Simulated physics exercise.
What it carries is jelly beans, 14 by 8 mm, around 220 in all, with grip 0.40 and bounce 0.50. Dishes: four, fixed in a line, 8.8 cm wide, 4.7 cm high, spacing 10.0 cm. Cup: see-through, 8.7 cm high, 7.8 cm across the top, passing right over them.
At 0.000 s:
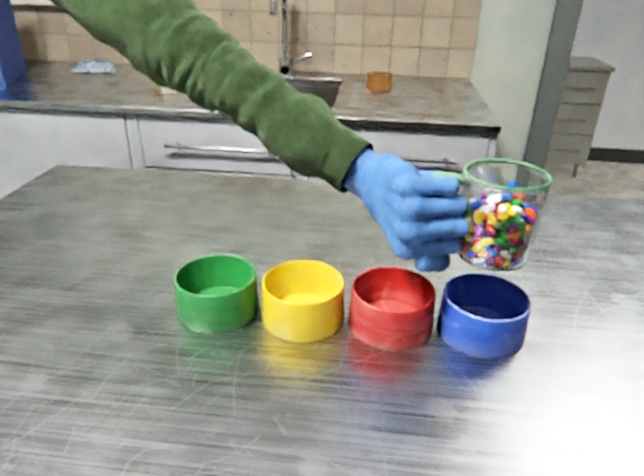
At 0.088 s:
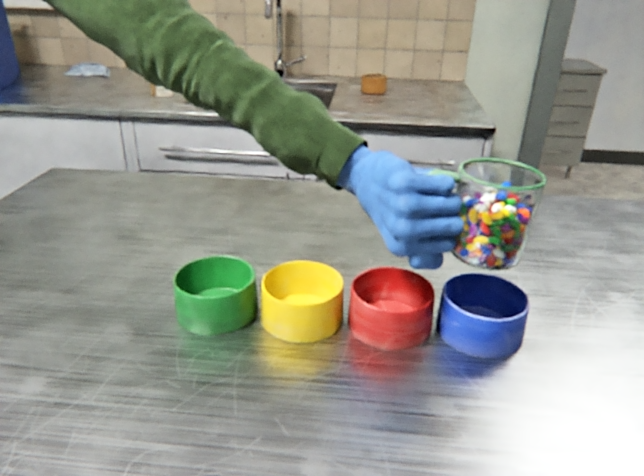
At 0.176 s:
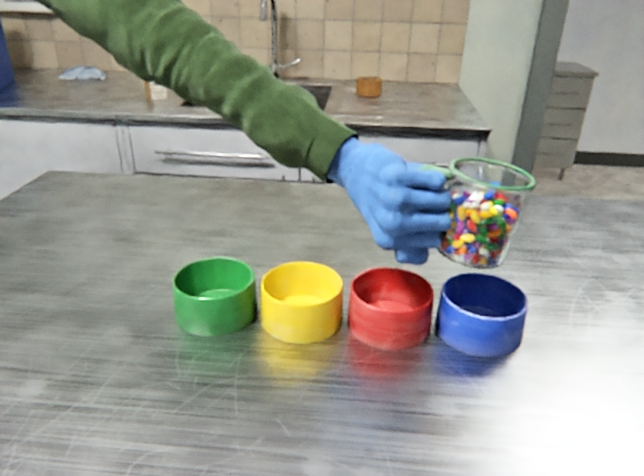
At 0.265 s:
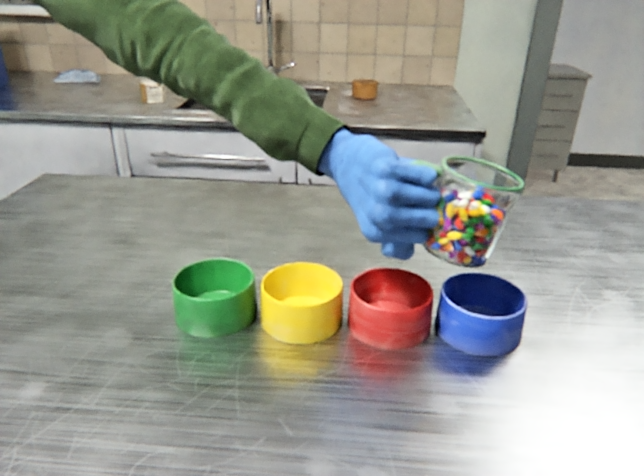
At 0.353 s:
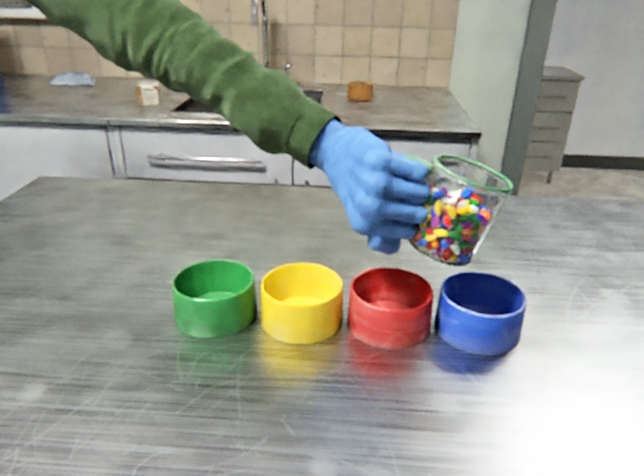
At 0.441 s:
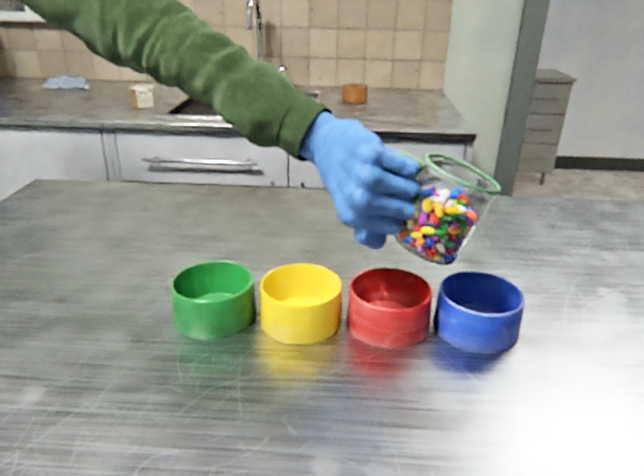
In a kitchen with a long metal table, a blue-gloved hand holds a clear cup of colourful pieces upright above a row of green, yellow, red and blue dishes. The hand moves the cup a short way left, gradually tilting it to the right, while the dishes stay put.
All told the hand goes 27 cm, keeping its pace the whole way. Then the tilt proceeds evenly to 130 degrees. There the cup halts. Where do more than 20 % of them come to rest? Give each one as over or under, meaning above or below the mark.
Red: Under, blue: Under, green: Under, yellow: Over, counter: Under.
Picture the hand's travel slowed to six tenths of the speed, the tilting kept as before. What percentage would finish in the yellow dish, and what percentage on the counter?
Then: Yellow 10, counter 20.
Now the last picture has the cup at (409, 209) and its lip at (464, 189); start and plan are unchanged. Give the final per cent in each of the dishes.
Kept per dish: Red = 0, blue = 0, green = 0, yellow = 90.
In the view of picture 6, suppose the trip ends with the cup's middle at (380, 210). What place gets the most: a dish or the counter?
The winner: Red.
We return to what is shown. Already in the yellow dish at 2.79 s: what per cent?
Share at that time: Approx. 90 per cent.
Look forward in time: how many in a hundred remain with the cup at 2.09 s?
I'd put it at roughly 85 per cent.
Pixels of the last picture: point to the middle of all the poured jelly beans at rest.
Approximately (295, 301) in the last picture.
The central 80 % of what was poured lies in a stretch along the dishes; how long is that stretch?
It covers some 6 centimetres of the row.
Then, at 1.43 s, tilt 71 degrees; cup holds 100 %.
After 2.09 s, tilt 105 degrees; cup holds 85 %, yellow 10 %.
Then, at 2.79 s, tilt 130 degrees; cup holds 0 %, yellow 90 %.
In the end, at 3.5 s, red 0 %, blue 0 %, green 0 %, yellow 90 %, counter 10 %.
